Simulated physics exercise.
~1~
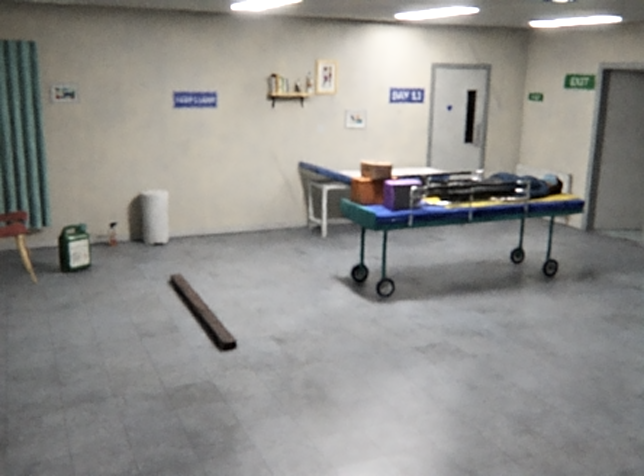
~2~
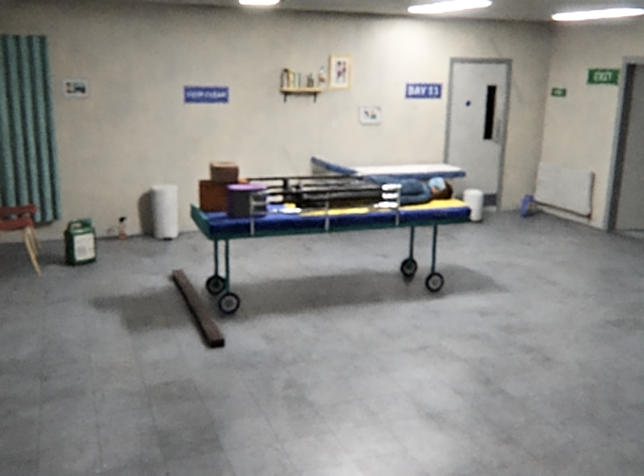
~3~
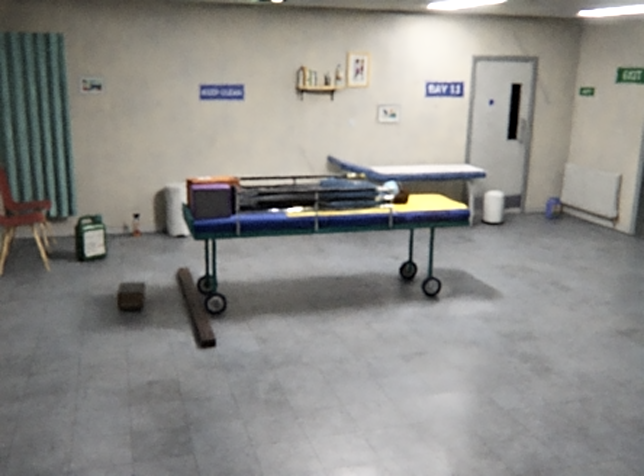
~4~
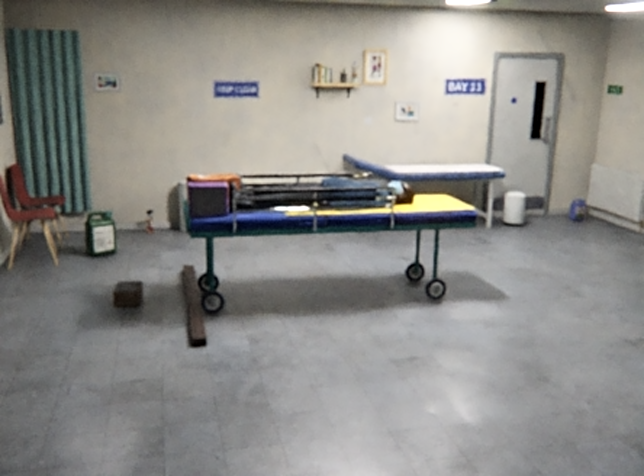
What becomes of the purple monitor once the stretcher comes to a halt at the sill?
The purple monitor shifts toward the left end but holds on, finishing upright on the stretcher.
The clip opens on a wheeled stretcher in a grey-floored room, carrying a person lying feet first behind a brown case, an orange holdall and a boxy purple monitor. The stretcher rolls left toward a dark sill on the floor as the view drifts slightly sideways. Its front wheels reach the sill and it stops, staying level. The person and the load shift toward the left end, and the brown case drops off, landing upside down beyond the sill. The monitor and holdall stay aboard, and the person comes to rest still on the mattress.
